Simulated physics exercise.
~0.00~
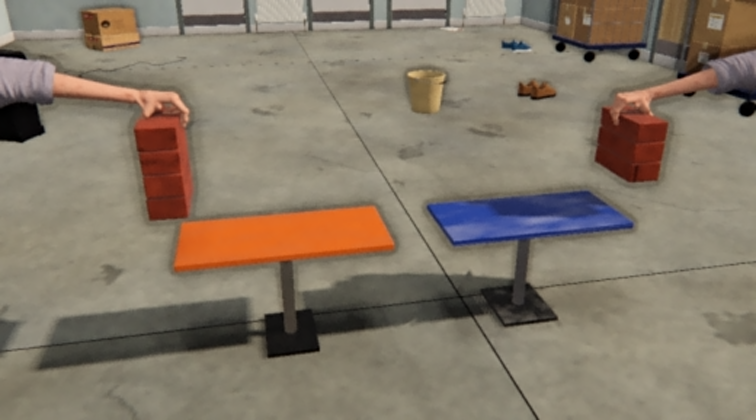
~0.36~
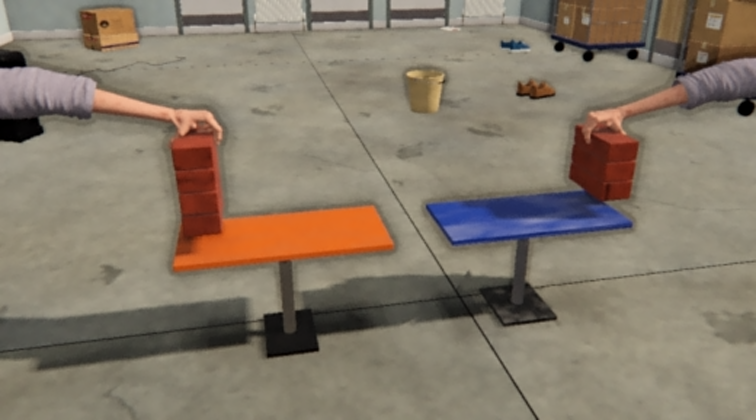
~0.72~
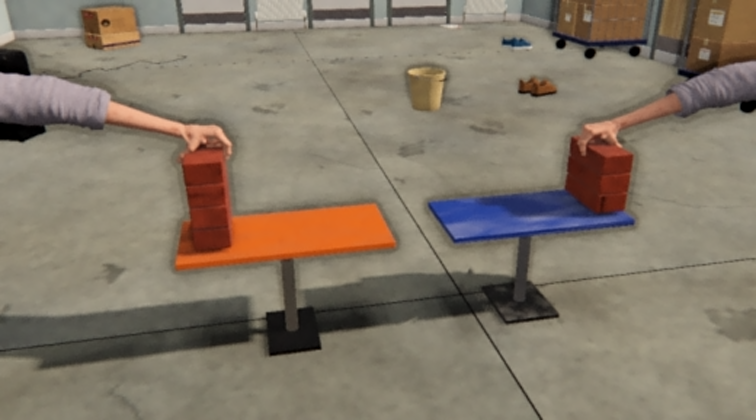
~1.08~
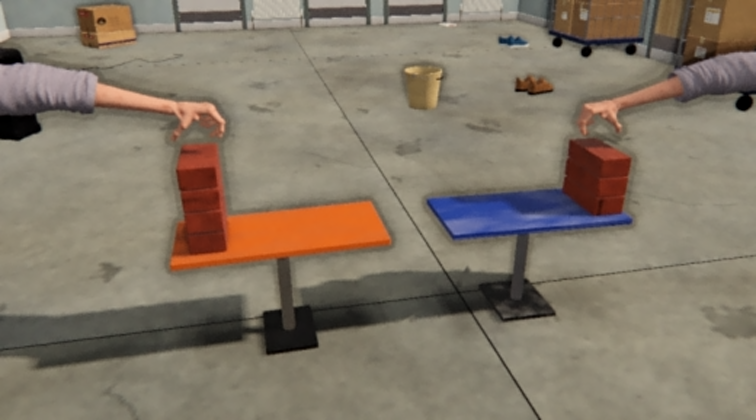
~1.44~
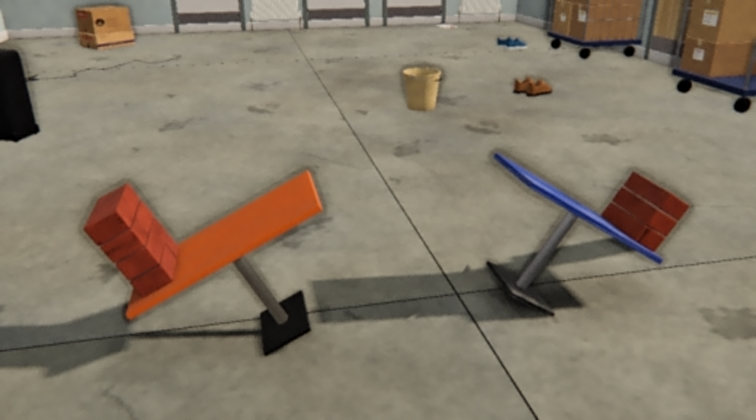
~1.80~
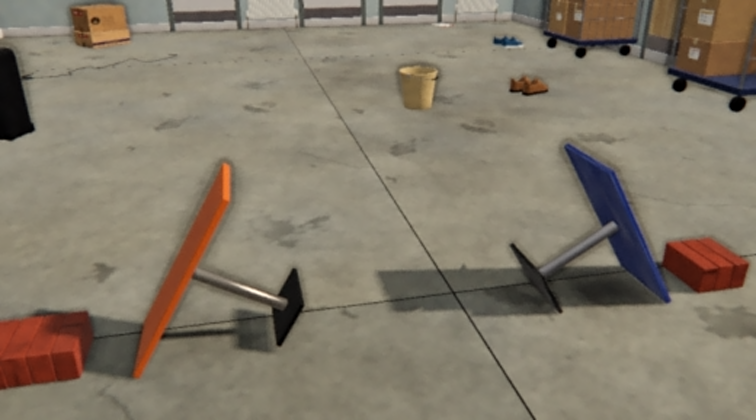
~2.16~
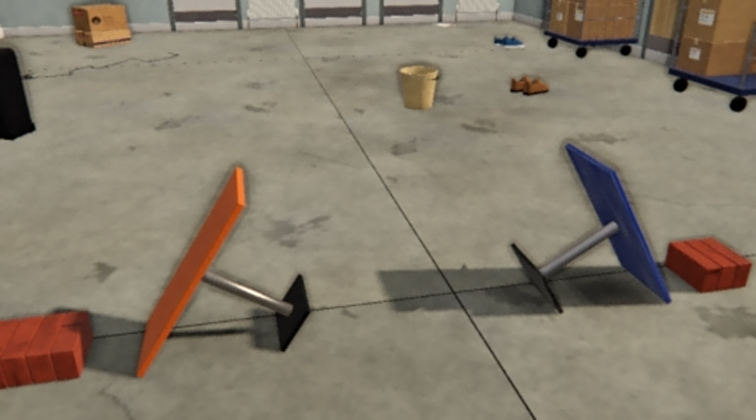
Both small pedestal tables, one orange and one blue, toppled outward after two hands set stacks of red bricks on their outer ends and let go, and they ended up tilted on the concrete floor with the bricks lying beside them.
